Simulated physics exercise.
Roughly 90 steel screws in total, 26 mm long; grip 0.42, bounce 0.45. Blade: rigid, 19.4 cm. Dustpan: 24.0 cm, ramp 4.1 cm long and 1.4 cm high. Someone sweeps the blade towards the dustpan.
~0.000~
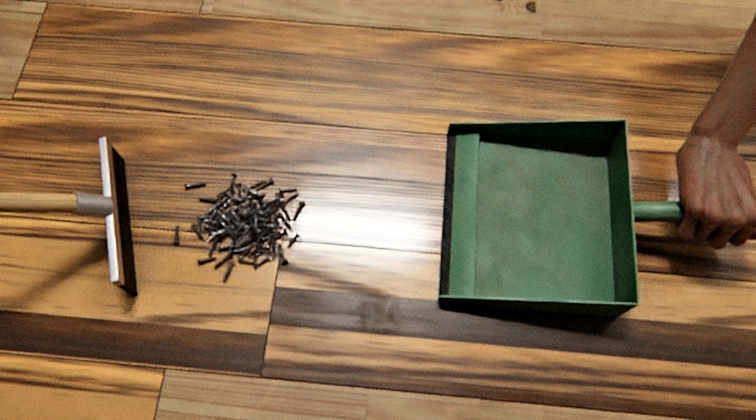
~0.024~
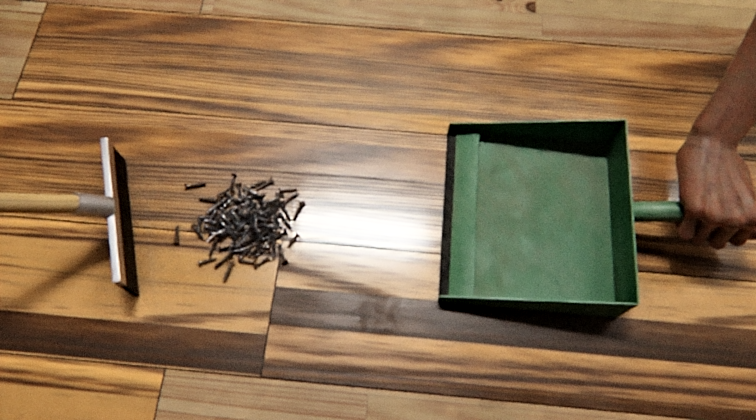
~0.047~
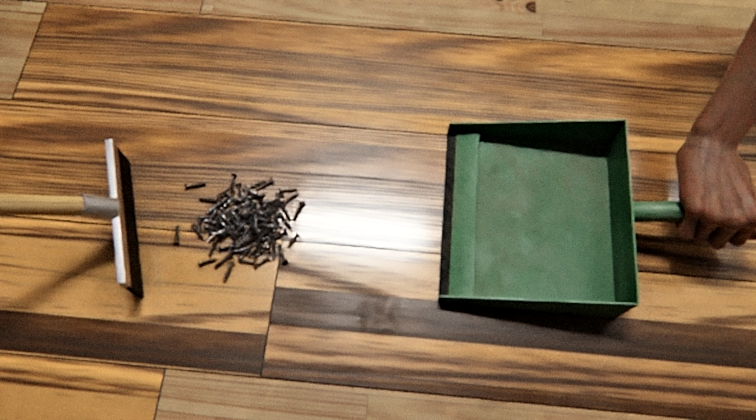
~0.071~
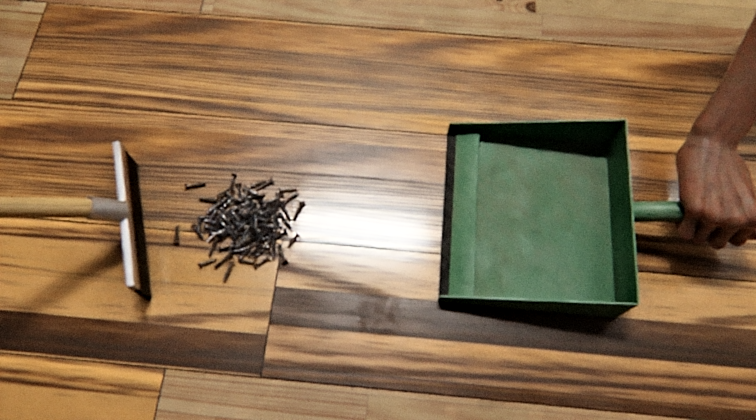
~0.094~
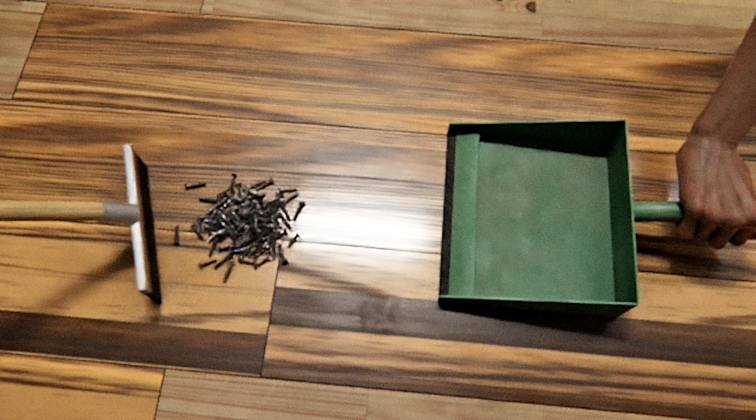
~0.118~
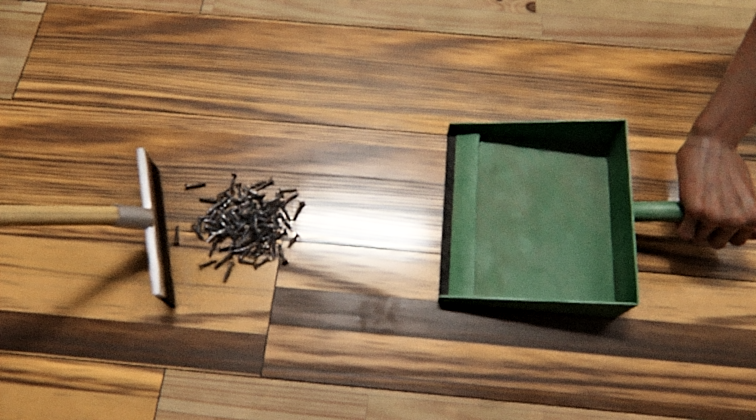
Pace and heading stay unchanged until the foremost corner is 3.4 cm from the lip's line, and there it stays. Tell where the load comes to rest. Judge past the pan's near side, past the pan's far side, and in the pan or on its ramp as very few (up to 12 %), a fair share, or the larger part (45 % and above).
Past the pan's near side: Very few, past the pan's far side: Very few, in the pan or on its ramp: Very few.
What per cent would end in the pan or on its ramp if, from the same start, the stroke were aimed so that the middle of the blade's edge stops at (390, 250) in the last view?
About 10 per cent.
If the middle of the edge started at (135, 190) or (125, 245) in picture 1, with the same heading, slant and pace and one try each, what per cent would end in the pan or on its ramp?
About 5 and 0 per cent.
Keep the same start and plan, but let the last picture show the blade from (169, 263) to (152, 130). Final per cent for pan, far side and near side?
Split: Pan = 10, far = 20, near = 0.
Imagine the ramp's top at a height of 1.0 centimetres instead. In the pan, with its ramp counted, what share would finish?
Something like 0 per cent, ramp included.
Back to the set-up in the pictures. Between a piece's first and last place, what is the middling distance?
That distance is close to 20 cm.
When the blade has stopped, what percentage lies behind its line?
Roughly 25 per cent of it.
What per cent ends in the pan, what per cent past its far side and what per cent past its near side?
Near: 5; far: 0; pan: 0 (percent).
After 0.31 s, middle of the blade 21 cm from the lip; 0 % over the lip, far side 0 %, near side 0 %.
After 0.44 s, middle of the blade 11 cm from the lip; 0 % over the lip, far side 0 %, near side 5 %.
After 0.70 s, middle of the blade 7 cm from the lip; 0 % over the lip, far side 0 %, near side 5 %.
In the end, at 1.5 s, near side 5 %, far side 0 %, pan 0 %, in front of the lip or behind the blade 95 %.
